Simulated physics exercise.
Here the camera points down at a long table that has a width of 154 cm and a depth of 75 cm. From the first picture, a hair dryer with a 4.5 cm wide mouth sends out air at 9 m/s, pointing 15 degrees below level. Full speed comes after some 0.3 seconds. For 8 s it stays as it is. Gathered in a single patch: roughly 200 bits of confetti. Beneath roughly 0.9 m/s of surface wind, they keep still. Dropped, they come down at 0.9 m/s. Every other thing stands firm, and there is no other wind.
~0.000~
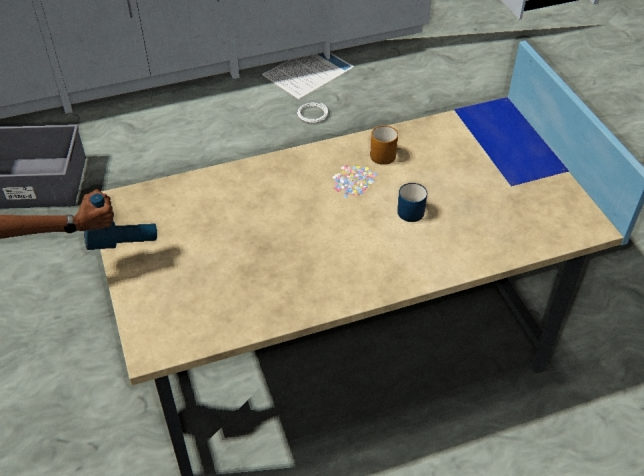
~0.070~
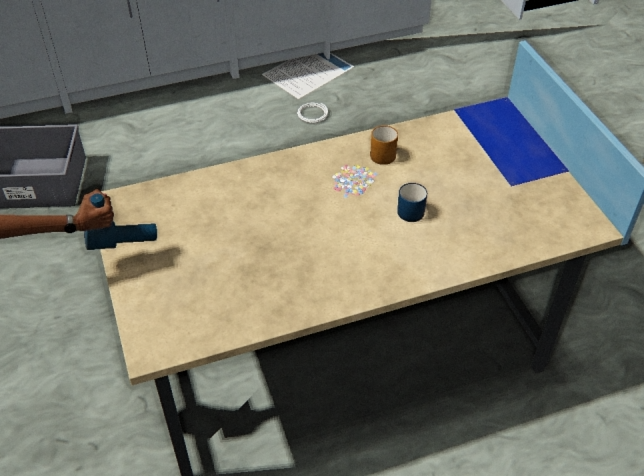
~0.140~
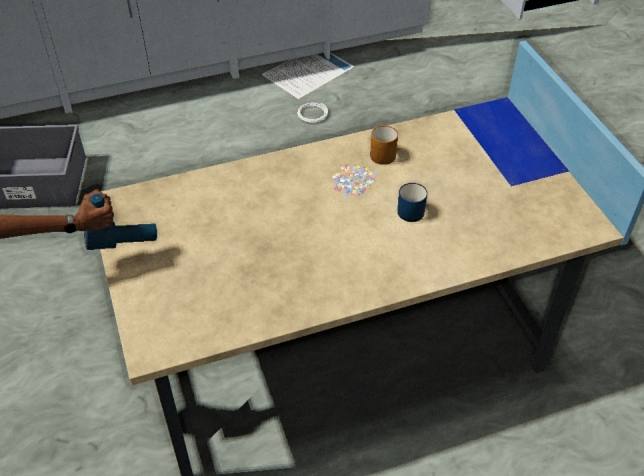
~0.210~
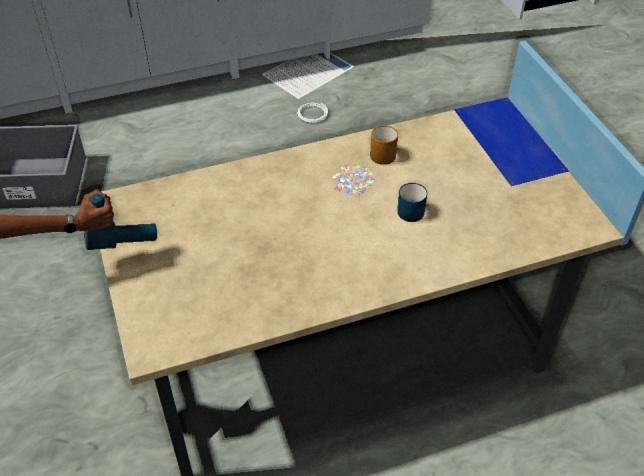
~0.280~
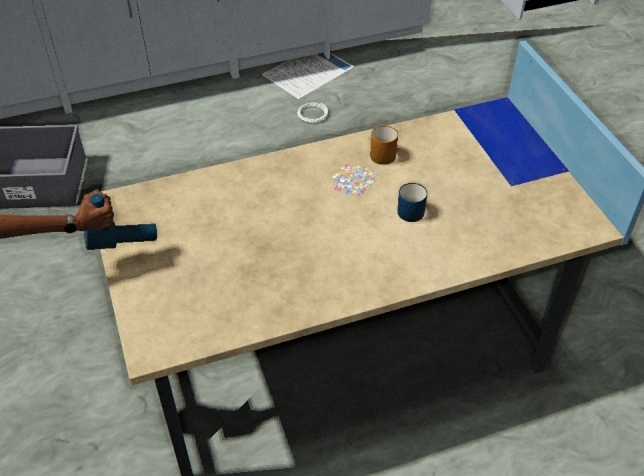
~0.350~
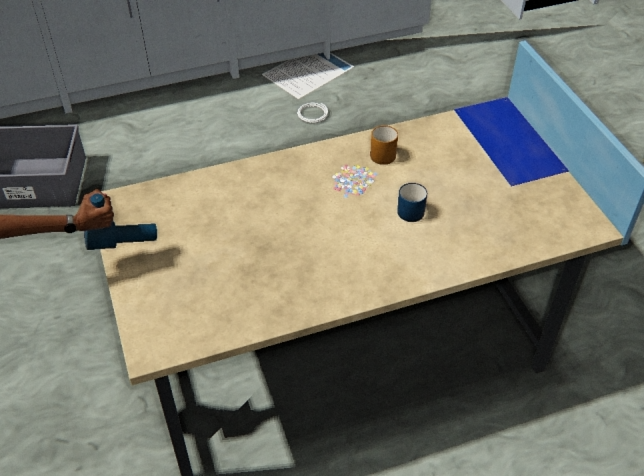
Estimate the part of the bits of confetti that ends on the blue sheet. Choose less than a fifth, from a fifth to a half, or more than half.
I'd say the part on the blue sheet is between one fifth and one half.
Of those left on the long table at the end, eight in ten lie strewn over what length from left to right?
About 30 cm.
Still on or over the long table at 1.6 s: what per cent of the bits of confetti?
Roughly 50 per cent.
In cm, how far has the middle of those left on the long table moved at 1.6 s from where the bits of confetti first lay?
I'd guess near 55 cm.
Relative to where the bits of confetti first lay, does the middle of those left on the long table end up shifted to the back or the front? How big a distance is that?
Direction to the rear, distance about 15 cm.
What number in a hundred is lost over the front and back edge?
About 0 % front, about 60 % back.
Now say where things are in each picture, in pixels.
In the first frame, the middle of the bits of confetti is near (355, 180), none has stirred yet and the mouth of the hair dryer is at (156, 232).
In the second frame, the middle of the bits of confetti is near (355, 180), none has stirred yet and the blue sheet is centred on (509, 139).
In the third frame, the middle of the bits of confetti is near (355, 180), none has stirred yet, the top of a mug is at (385, 134) and the top of a mug is at (413, 192).
In the fourth frame, the middle of the bits of confetti is near (355, 180) and none has stirred yet.
In the fifth frame, the middle of the bits of confetti is near (355, 180) and none has stirred yet.
In the sixth frame, the middle of the bits of confetti is near (355, 180) and none has stirred yet.
After 1.6 s, 57 % are on the move or not yet settled, 36 % are on the blue sheet; the middle of those still in play is near (475, 117).
After 2.6 s, 42 % are on the move or not yet settled, 31 % are on the blue sheet; the middle of those still in play is near (473, 120).
After 4.4 s, 38 % are on the move or not yet settled, 32 % are on the blue sheet; the middle of those still in play is near (472, 116).
After 8.0 s, at the end, 30 % are on the blue sheet; the middle of those still in play is near (472, 116).
